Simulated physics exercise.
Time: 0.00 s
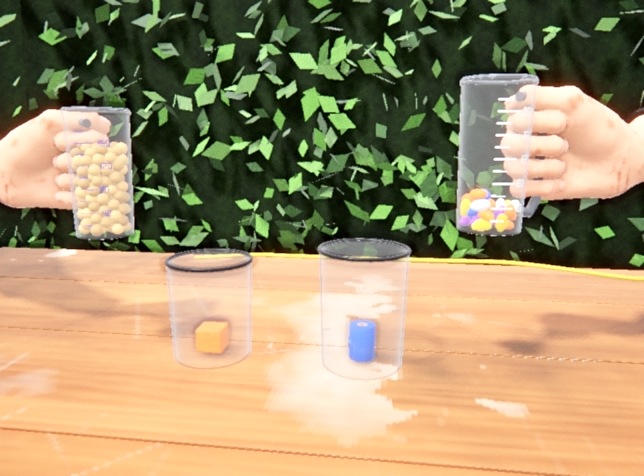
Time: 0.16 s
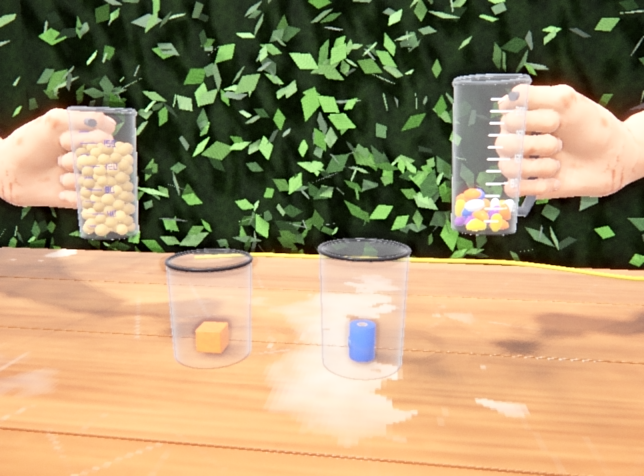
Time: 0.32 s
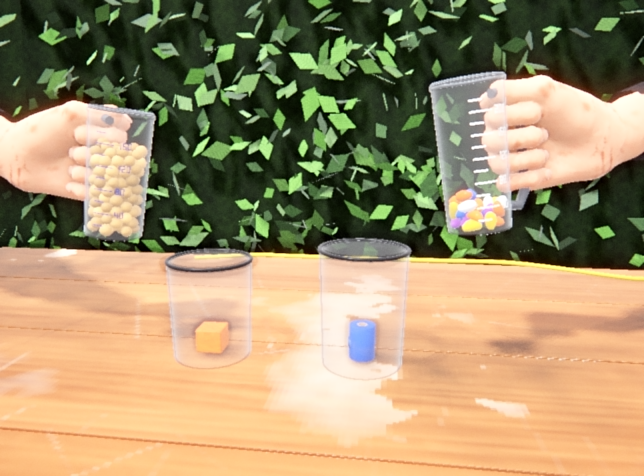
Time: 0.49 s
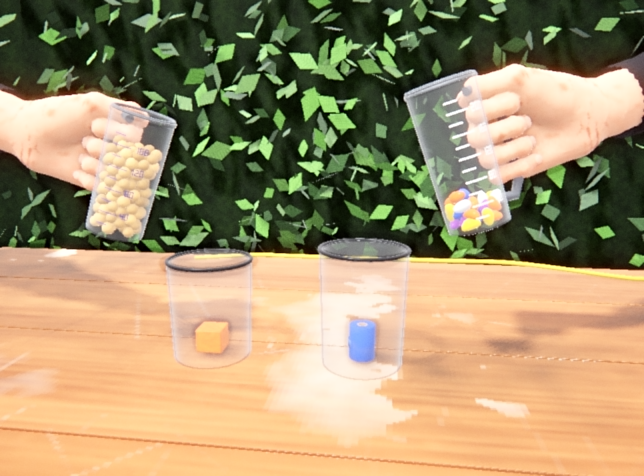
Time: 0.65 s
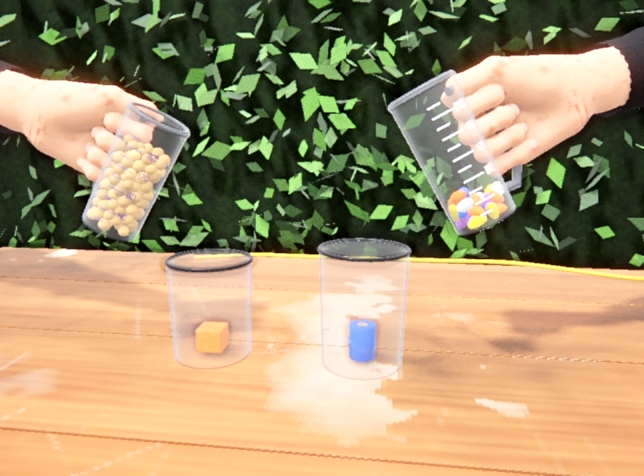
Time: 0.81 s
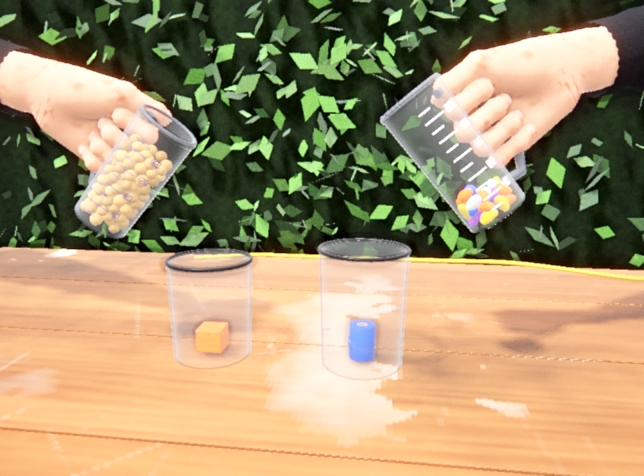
In this clip, two hands hold clear cups, the left of round beads and the right of colourful jelly beans, above glasses containing an orange block and a blue roll, then move inward and steadily tilt the cups toward each other.
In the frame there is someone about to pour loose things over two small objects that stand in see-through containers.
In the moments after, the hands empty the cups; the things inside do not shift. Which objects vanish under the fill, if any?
Okay, so the left object is completely covered and the right object is still showing.
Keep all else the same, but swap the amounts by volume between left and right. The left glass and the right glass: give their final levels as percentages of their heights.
20 and 45 percent.
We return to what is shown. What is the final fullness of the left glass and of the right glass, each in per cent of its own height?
About 50 per cent on the left and 20 on the right.
After 1.31 s, left glass empty, all of its cupful still in the cup; right glass empty, all of its cupful still in the cup.
After 1.84 s, left glass nearly empty, the bulk of its cupful still in the cup; right glass empty, all of its cupful still in the cup.
After 2.47 s, left glass half full, none of its cupful still in the cup; right glass nearly empty, none of its cupful still in the cup.
In the end (3.0 s), left glass half full (surface near (211, 303)), nothing beside it; right glass nearly empty (surface near (362, 337)), nothing beside it; the left thing is covered; the right thing is still showing.
